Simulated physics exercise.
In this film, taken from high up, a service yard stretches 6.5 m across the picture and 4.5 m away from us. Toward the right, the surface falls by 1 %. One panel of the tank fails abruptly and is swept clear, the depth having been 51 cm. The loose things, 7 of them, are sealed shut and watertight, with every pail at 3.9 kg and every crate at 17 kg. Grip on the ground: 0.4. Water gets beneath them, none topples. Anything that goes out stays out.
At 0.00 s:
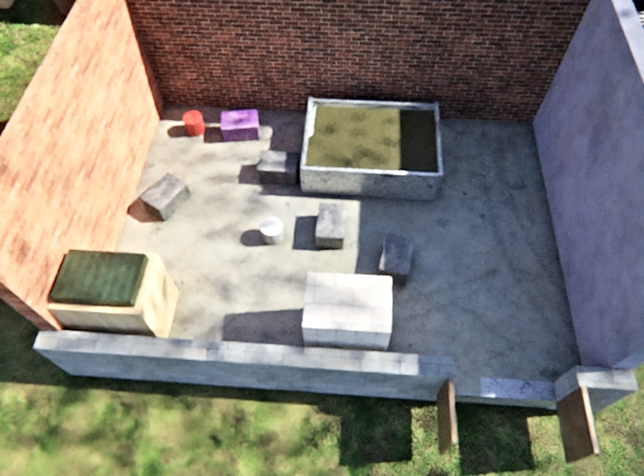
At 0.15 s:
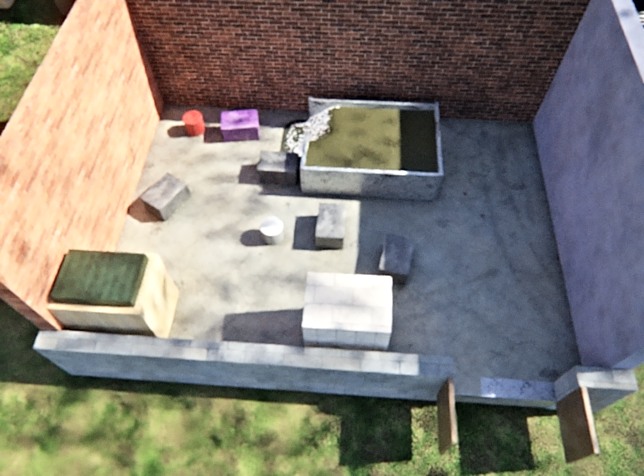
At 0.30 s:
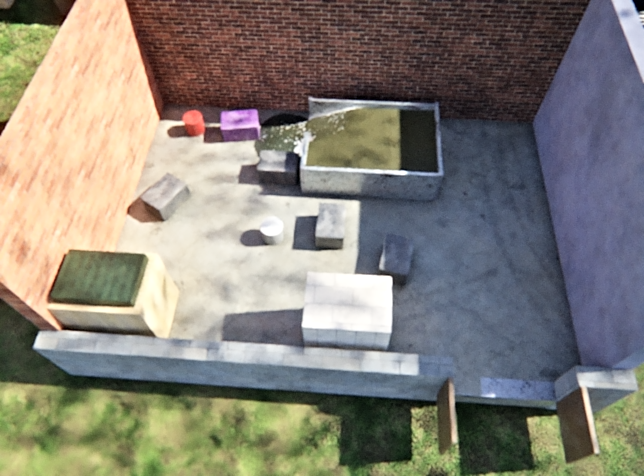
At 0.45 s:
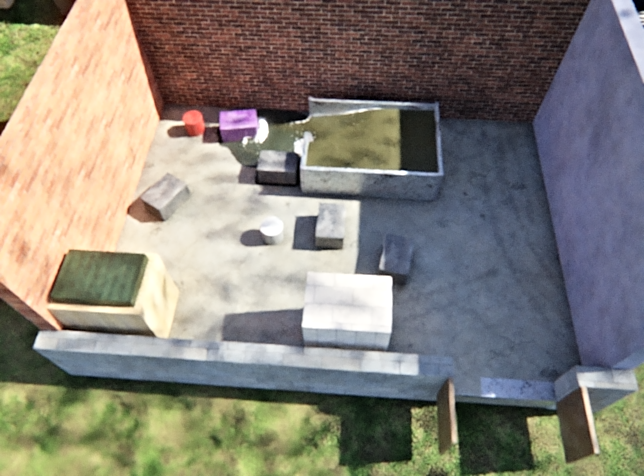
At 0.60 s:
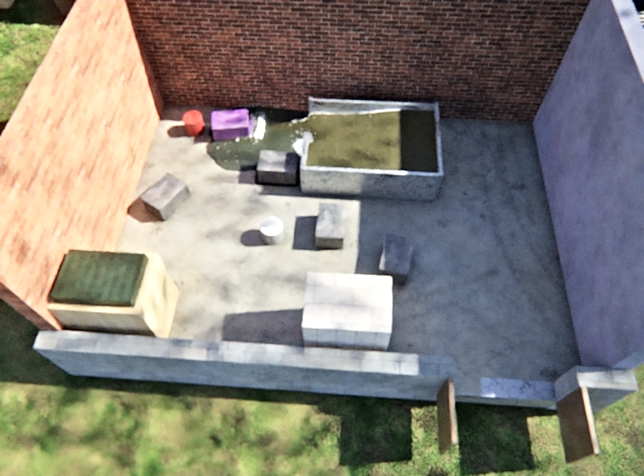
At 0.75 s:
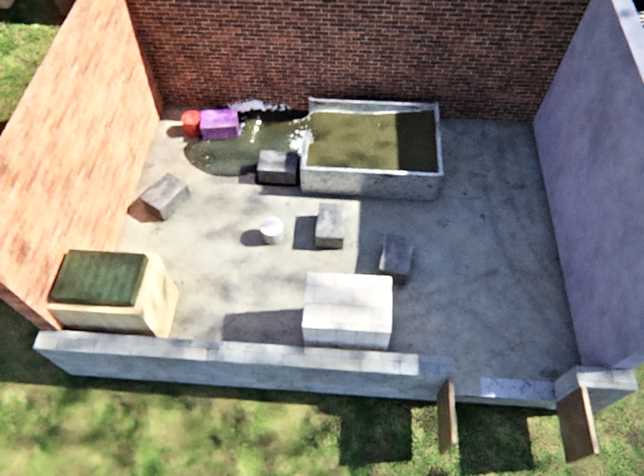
A walled tank in a brick-sided yard losing its left panel, water pouring out leftward and pushing a purple crate toward a red pail.
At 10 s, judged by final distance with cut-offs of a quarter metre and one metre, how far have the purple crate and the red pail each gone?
Purple crate: More than a metre. Red pail: More than a metre.
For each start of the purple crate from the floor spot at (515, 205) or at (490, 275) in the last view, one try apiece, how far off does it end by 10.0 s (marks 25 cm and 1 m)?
Spot one - it barely budges; spot two - it barely budges.
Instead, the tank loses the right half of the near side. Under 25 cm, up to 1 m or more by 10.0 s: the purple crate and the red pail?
Purple crate: Roughly where it was; red pail: Roughly where it was.
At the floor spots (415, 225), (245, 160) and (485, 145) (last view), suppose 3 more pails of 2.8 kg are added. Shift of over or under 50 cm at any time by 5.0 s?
In order: Below it, above it, below it.
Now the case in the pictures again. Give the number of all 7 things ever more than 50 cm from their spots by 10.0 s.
The answer here is 4.
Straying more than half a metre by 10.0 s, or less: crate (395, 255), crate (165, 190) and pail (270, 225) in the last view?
Well, going one by one, it's not that far, too far and too far.
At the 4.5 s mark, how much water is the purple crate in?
Depth: About 6 cm.
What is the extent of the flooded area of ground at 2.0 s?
At that time the wet patch spans about 8.5 m2.
After 2.0 s the purple crate is near (175, 116), 1.0 m from its start, afloat; the red pail is near (151, 132), 0.7 m from its start, afloat; 0 of 7 are out; 2 afloat.
After 4.5 s the purple crate is near (198, 192), 1.6 m from its start, aground; the red pail is near (146, 263), 2.9 m from its start, afloat; 0 of 7 are out; 1 afloat.
After 7.0 s the purple crate is near (260, 208), 1.9 m from its start, aground; the red pail is near (290, 330), 4.2 m from its start, afloat; 0 of 7 are out; 2 afloat.
After 10.0 s the purple crate is near (264, 208), 1.9 m from its start, aground; the red pail is near (292, 342), 4.3 m from its start, afloat; 0 of 7 are out; 2 afloat.
